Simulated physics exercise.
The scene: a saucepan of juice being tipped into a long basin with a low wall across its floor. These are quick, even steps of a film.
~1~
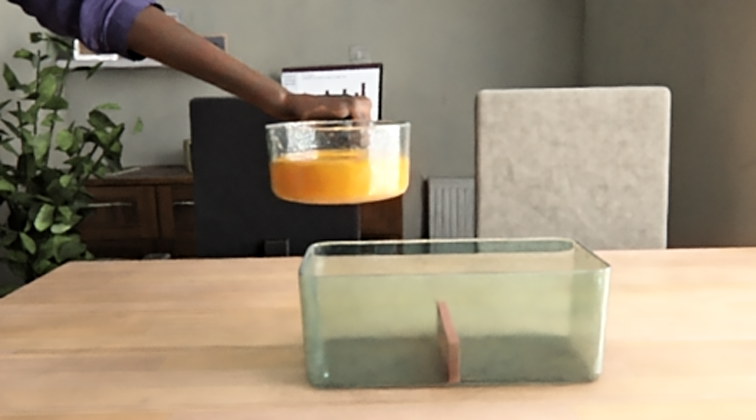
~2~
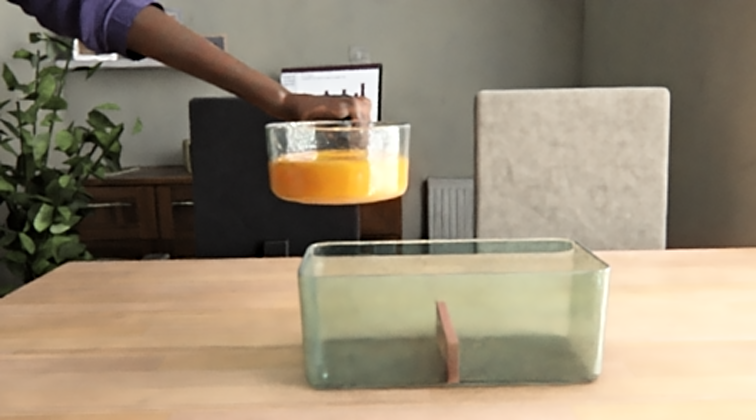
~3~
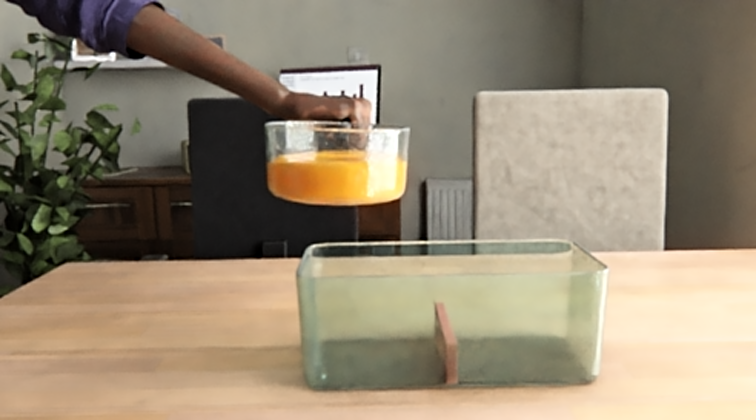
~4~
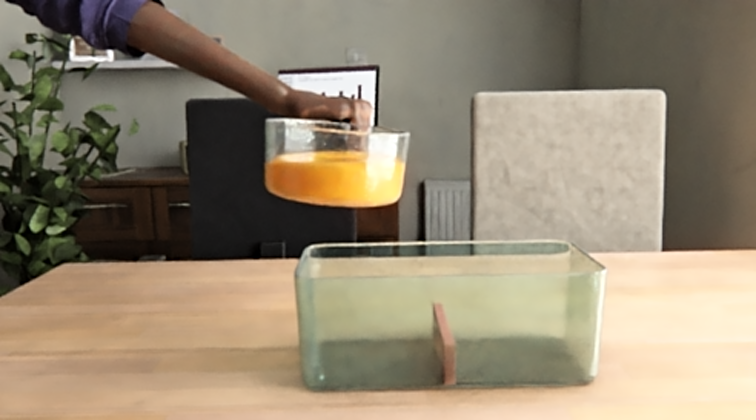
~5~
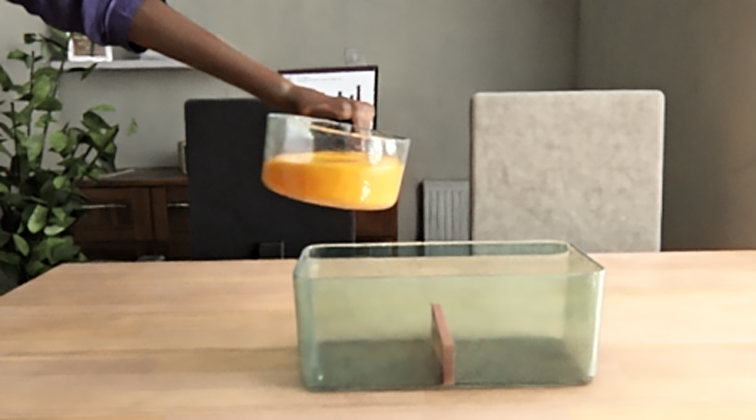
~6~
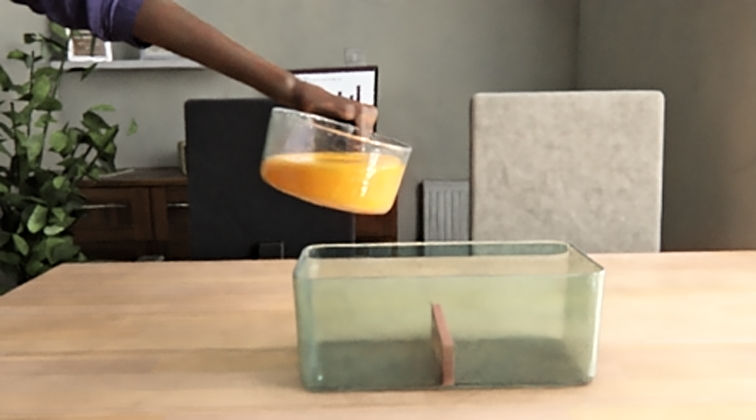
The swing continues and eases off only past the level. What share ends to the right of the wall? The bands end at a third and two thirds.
In the end between a third and two thirds is right of the wall.
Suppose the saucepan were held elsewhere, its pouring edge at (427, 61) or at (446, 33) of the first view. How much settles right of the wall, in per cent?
About 90 and 95 per cent.
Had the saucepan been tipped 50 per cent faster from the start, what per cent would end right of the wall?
Roughly 45 in a hundred.
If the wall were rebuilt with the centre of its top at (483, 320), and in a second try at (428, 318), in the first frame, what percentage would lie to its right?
Near 5 % and 80 %.
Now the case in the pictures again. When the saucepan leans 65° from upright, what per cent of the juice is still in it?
About 65 per cent.
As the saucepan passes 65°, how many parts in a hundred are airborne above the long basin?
It comes to 25 per cent or so.
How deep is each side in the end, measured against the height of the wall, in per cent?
Left about 30, right about 40.
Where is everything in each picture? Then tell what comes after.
The first picture shows tilt 0°; pouring edge (408, 125); surface from (274, 158) to (406, 155); the long basin's rim runs from (305, 260) to (592, 254); the wall's top is at (447, 321).
The second picture shows tilt 1°; pouring edge (408, 126); surface from (273, 158) to (405, 155).
The third picture shows tilt 3°; pouring edge (408, 130); surface from (271, 158) to (404, 157).
The fourth picture shows tilt 6°; pouring edge (408, 135); surface from (270, 159) to (402, 159).
The fifth picture shows tilt 11°; pouring edge (408, 142); surface from (268, 158) to (402, 159).
The sixth picture shows tilt 17°; pouring edge (409, 150); surface from (266, 157) to (402, 160).
A moment on, the saucepan is tipped part way and 65 per cent is still to pour, 3 is left of the wall and 6 right of it.
Next, the saucepan is tipped on its side and 20 per cent is still to pour, 19 is left of the wall and 51 right of it.
Then the saucepan is tipped on its side and 4 per cent is still to pour, 40 is left of the wall and 54 right of it.
Later the saucepan is tipped on its side and 1 per cent is still to pour, 45 is left of the wall and 54 right of it.
In the end 45 per cent lies left of the wall, 54 right of it and 0 outside.
